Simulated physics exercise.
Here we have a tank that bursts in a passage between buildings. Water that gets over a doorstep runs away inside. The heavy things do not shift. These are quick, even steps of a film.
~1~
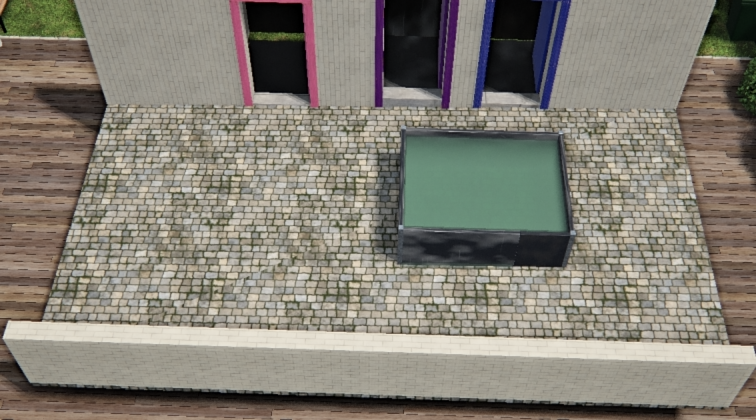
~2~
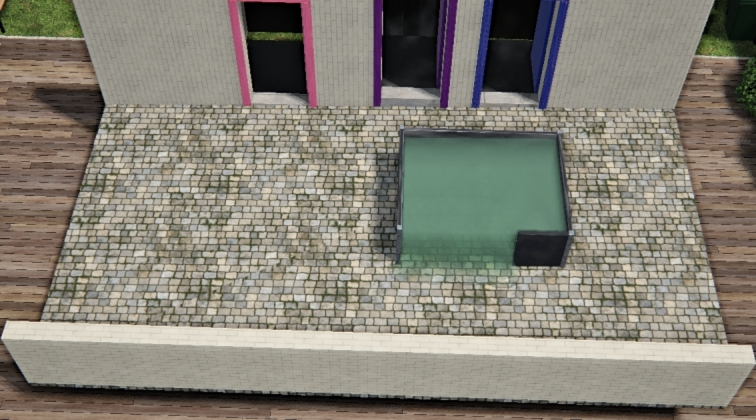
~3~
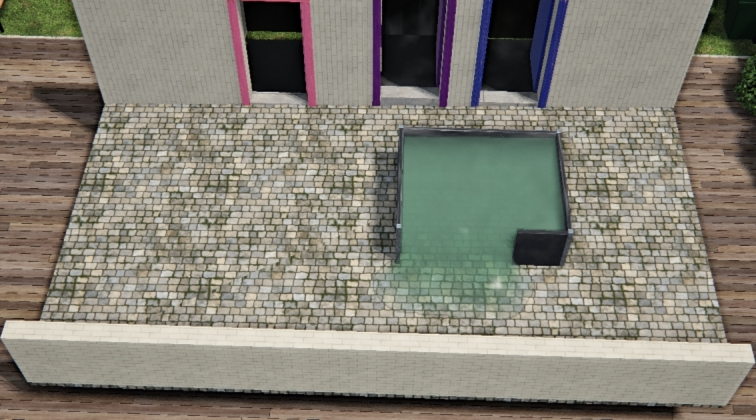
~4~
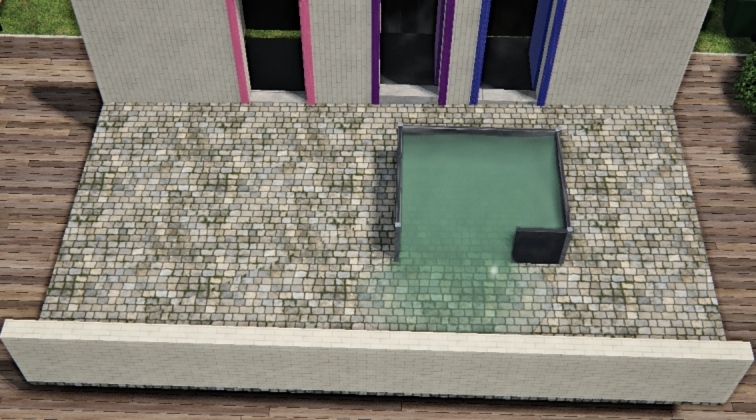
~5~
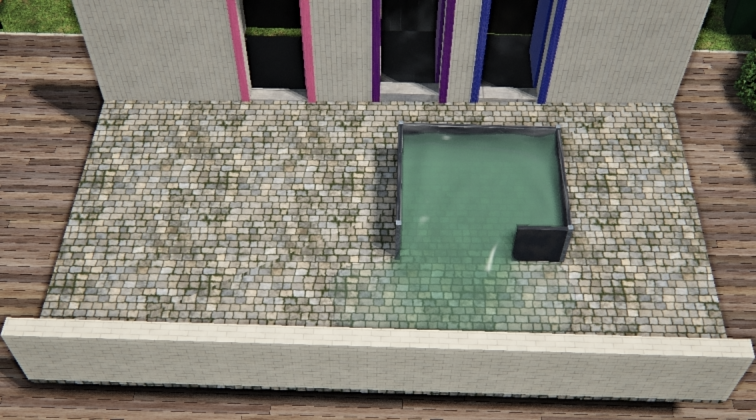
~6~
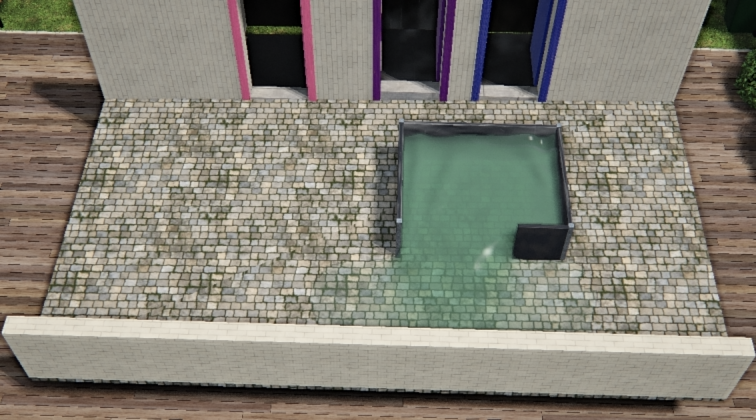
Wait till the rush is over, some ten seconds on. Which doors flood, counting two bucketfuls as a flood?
The pink door admits no more than that; the purple door admits no more than that; the blue door admits no more than that.
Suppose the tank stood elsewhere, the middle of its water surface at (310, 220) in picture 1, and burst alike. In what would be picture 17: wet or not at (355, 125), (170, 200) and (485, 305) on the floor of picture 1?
One after the other: Free of water, not flooded, wet.
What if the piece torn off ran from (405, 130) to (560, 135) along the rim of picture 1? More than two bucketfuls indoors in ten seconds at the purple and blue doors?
One by one: Purple door lets more in; blue door floods.
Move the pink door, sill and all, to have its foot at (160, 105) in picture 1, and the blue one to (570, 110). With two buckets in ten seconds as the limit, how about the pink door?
The pink one stays under.
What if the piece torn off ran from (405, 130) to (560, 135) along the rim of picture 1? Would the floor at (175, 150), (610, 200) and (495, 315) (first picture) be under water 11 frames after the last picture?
As listed: Under water, dry, no water.
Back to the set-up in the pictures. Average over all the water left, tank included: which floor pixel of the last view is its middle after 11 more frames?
Near (429, 275).
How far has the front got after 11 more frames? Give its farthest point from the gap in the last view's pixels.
Near (50, 351).
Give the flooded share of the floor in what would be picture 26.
About 60 per cent.
A moment on, water covers 15 % of the floor; the pink door not reached, the purple door not reached, the blue door not reached.
Next, water covers 40 % of the floor; the pink door not reached, the purple door not reached, the blue door not reached.
Then, water covers 60 % of the floor; the pink door not reached, the purple door not reached, the blue door not reached.
Later, water covers 60 % of the floor; the pink door not reached, the purple door not reached, the blue door wet at the sill, nothing in.
In the end, water covers 55 % of the floor; the pink door not reached, the purple door wet at the sill, nothing in, the blue door wet at the sill, nothing in.
